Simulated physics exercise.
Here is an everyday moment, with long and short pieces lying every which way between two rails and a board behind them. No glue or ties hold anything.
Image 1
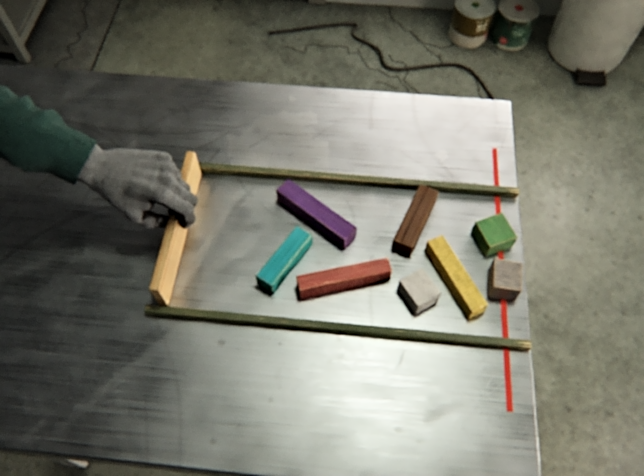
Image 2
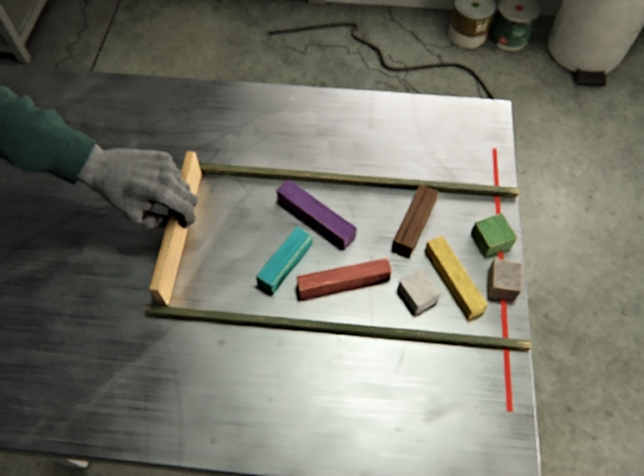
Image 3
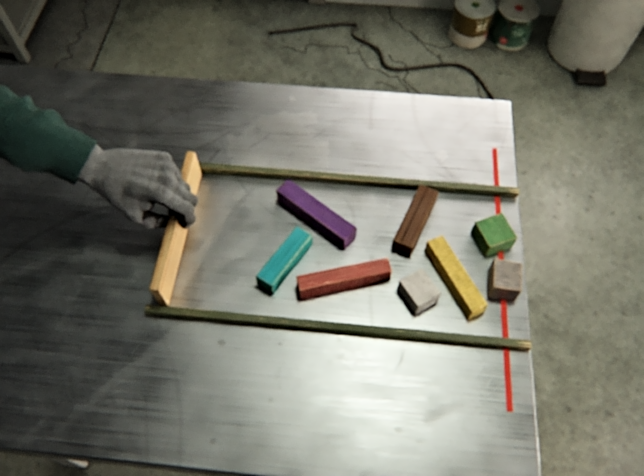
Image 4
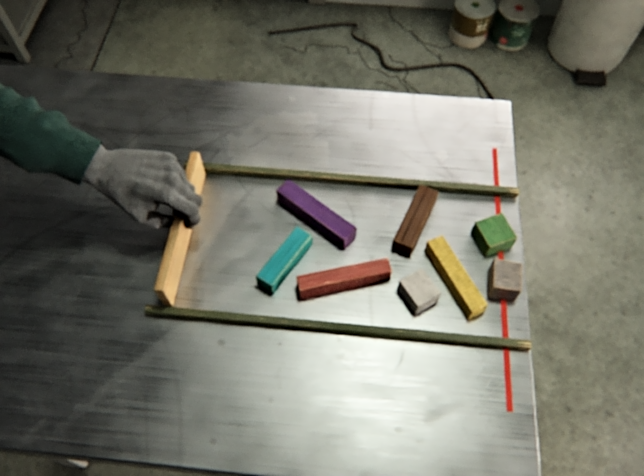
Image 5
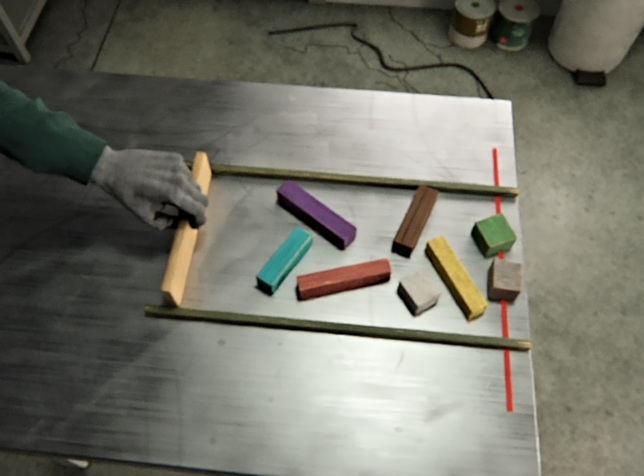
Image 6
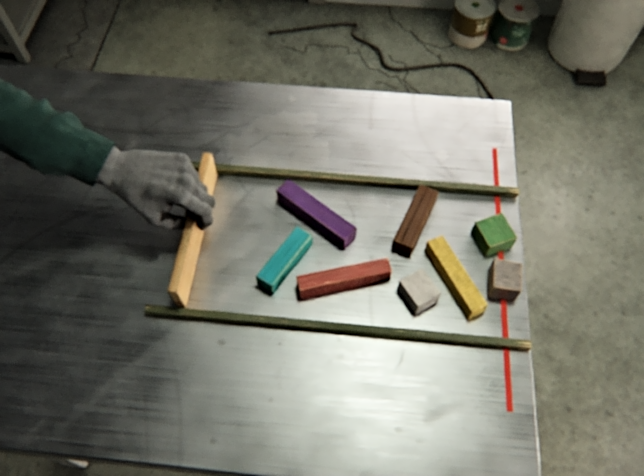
Gloved hand holding a wooden board still, then sliding it slightly right between two rails, scattered coloured blocks and sticks lying unmoved.
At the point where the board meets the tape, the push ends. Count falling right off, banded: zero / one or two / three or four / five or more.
Band: Five or more.
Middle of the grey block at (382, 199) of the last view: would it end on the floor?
From that start it falls away.
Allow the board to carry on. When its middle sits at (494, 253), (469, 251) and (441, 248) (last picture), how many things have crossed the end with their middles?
6, 3 and 2.
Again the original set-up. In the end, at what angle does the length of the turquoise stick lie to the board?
Somewhere near 0 degrees, I'd say.
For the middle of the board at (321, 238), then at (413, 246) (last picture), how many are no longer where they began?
Counts: 3 and 8.
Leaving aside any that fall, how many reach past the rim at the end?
I'd put it at 0.
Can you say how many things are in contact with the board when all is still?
Well, it touches 1.
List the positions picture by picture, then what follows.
In the first picture, grey block (505, 280); green block (494, 235); yellow bar (455, 276); board (178, 226); tape (501, 264).
In the second picture, green block (493, 235); turquoise stick (285, 259).
In the third picture, yellow bar (455, 276); red bar (344, 278).
In the fourth picture, grey block (505, 280); white block (419, 291).
In the fifth picture, green block (493, 235); brown stick (415, 220).
In the sixth picture, grey block (505, 280); green block (493, 235); yellow bar (455, 276); board (195, 227); tape (501, 264).
Soon after, none off yet; grey block at rest near (505, 280); green block at rest near (493, 235); yellow bar at rest near (455, 276).
At rest, the number that fall off is five or more; fallen, purple bar, red bar, brown stick, white block, yellow bar, green block and grey block.
